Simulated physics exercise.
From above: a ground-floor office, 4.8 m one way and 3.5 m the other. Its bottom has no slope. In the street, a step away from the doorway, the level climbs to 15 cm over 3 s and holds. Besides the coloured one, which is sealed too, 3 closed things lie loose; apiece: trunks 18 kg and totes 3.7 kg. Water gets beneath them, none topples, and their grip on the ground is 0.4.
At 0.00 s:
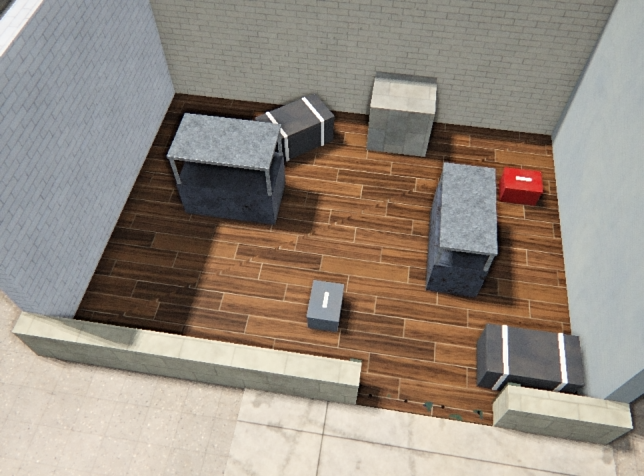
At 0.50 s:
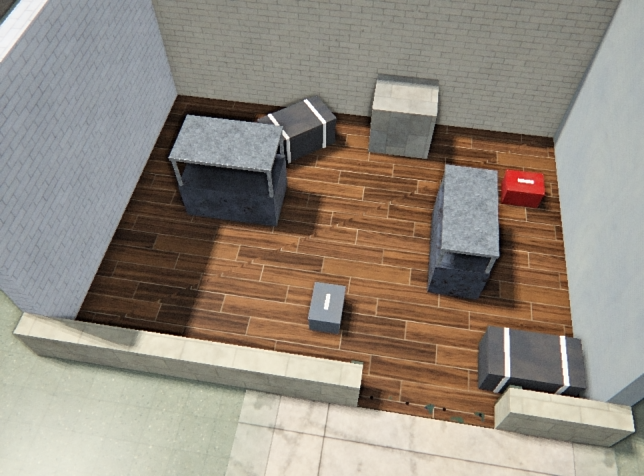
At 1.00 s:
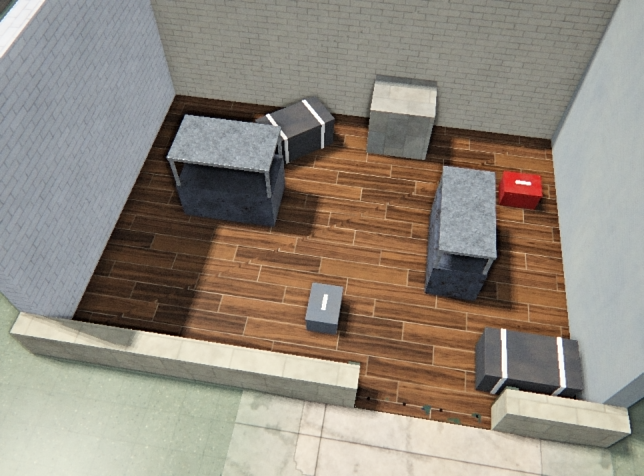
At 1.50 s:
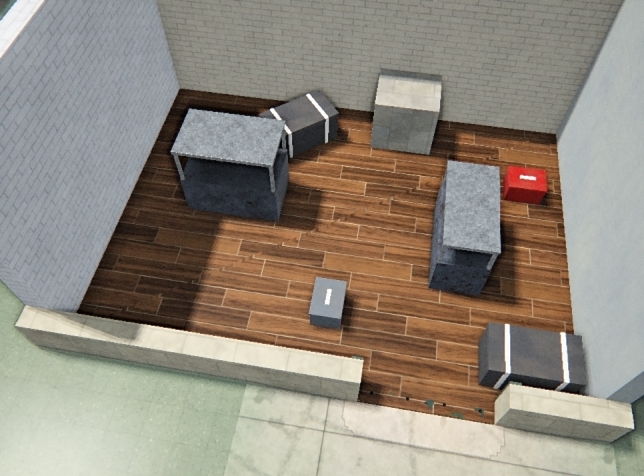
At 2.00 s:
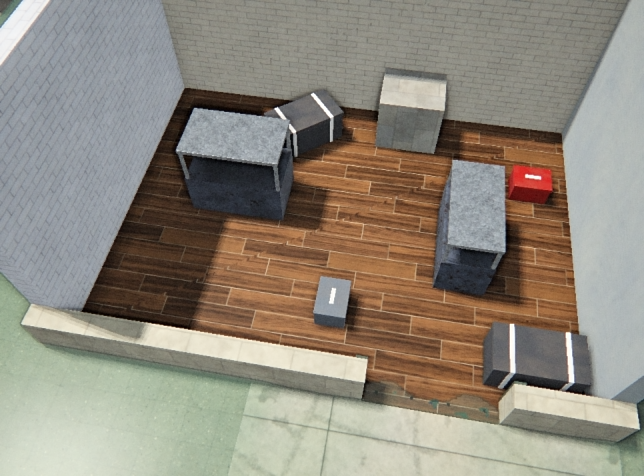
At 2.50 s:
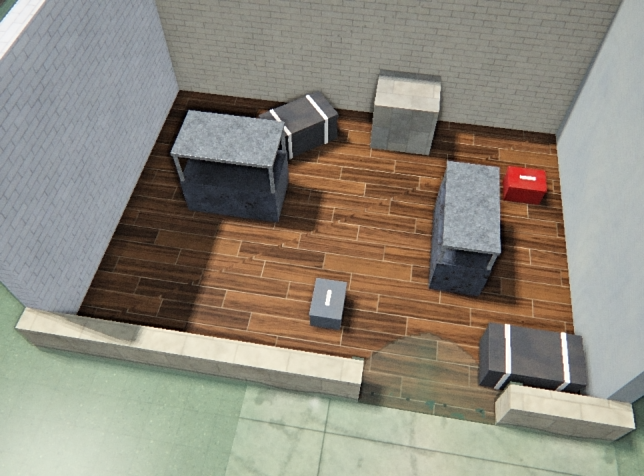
Shallow water spreads across the street and creeps through the doorway onto the wooden floor.
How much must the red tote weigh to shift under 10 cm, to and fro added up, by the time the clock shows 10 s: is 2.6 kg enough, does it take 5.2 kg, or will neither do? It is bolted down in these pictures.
I expect that neither weight holds it.
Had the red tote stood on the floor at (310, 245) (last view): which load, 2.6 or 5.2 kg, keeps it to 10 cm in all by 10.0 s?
Neither holds.
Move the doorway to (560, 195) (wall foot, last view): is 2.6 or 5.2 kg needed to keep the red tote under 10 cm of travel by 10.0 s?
In that case neither weight holds it.
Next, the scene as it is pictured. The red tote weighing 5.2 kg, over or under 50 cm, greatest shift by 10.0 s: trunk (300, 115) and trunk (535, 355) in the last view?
In turn: More, over.
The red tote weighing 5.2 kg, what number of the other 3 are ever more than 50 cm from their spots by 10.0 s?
That makes 2.
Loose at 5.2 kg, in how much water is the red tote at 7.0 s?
About 4 cm.
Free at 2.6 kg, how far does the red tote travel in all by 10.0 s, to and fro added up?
About 200 cm.
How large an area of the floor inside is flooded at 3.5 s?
About 2.0 m2.
After 3.5 s the red tote would be 0 cm from its start with 2.6 kg and 0 cm from its start with 5.2 kg; 0 cm of water round it then.
After 4.5 s the red tote would be 0 cm from its start with 2.6 kg and 0 cm from its start with 5.2 kg; 0 cm of water round it then.
After 7.0 s the red tote would be 75 cm from its start with 2.6 kg and 27 cm from its start with 5.2 kg; 4 cm of water round it then.
After 10.0 s the red tote would be 60 cm from its start with 2.6 kg and 86 cm from its start with 5.2 kg; 9 cm of water round it then.
